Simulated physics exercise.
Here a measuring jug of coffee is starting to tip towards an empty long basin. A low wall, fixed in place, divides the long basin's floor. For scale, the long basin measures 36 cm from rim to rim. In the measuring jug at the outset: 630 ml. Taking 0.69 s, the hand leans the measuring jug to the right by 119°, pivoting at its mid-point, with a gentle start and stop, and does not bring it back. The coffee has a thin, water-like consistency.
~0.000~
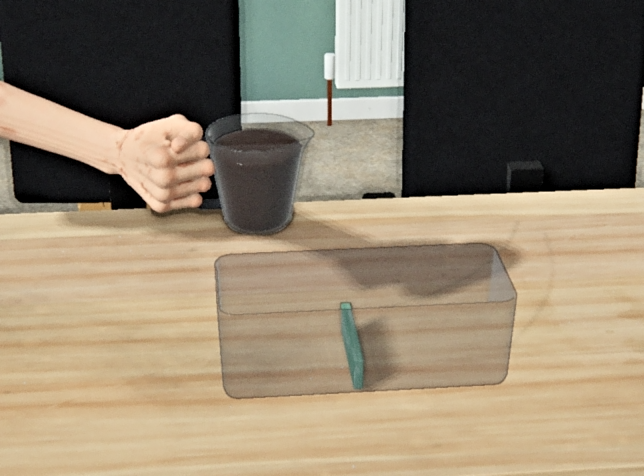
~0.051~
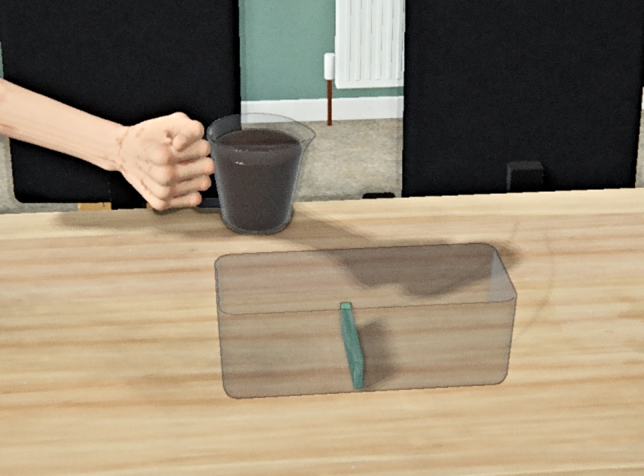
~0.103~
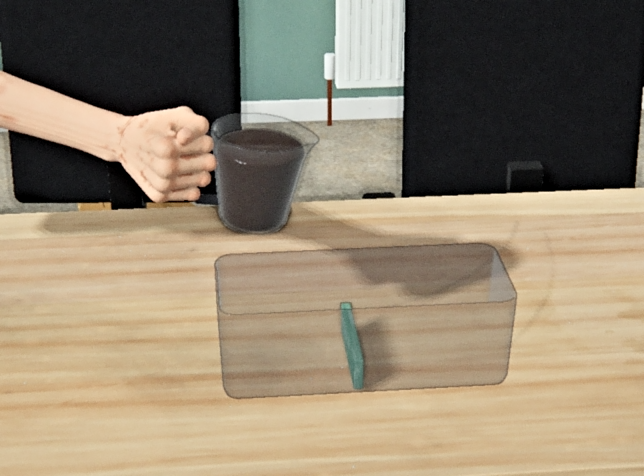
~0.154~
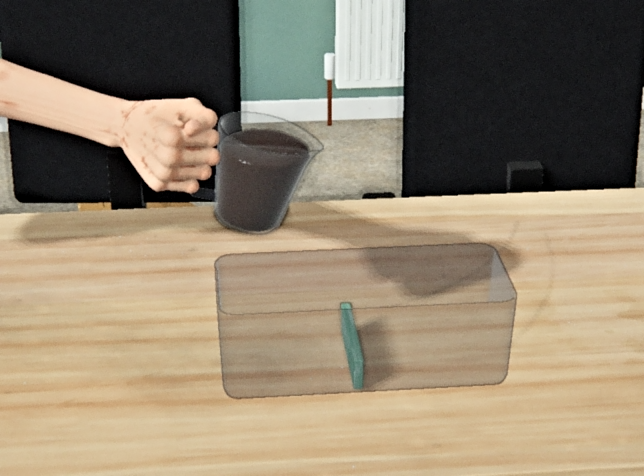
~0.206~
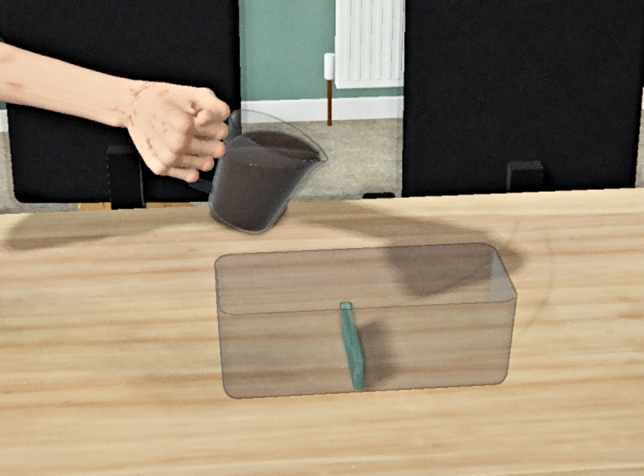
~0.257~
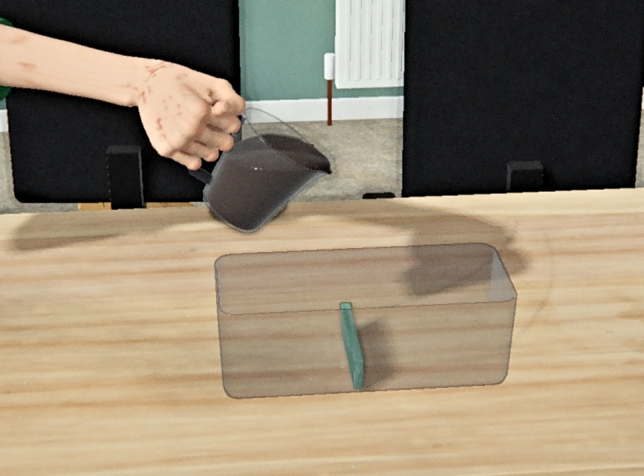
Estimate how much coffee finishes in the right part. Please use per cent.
I would say 53 per cent.
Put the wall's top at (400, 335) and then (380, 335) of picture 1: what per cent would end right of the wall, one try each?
10 then 25 %.
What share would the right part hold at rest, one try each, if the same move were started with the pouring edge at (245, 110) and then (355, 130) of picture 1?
10 in a hundred, followed by 95 in a hundred.
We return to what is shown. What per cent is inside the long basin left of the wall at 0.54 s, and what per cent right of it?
About 2 % left, 32 % right.
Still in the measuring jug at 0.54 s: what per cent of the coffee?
Close to 38 in a hundred.
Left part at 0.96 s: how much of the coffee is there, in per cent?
Roughly 46 per cent.
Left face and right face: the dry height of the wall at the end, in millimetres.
30 mm left, 30 mm right.
After 0.54 s the tilt is 105° and 38 per cent is still to pour, 2 is left of the wall and 32 right of it.
After 0.74 s the tilt is 119° and 2 per cent is still to pour, 42 is left of the wall and 52 right of it.
After 0.96 s the tilt is 119° and 0 per cent is still to pour, 46 is left of the wall and 53 right of it.
After 1.19 s the tilt is 119° and 0 per cent is still to pour, 46 is left of the wall and 53 right of it.
In the end 46 per cent lies left of the wall, 53 right of it and 1 outside.
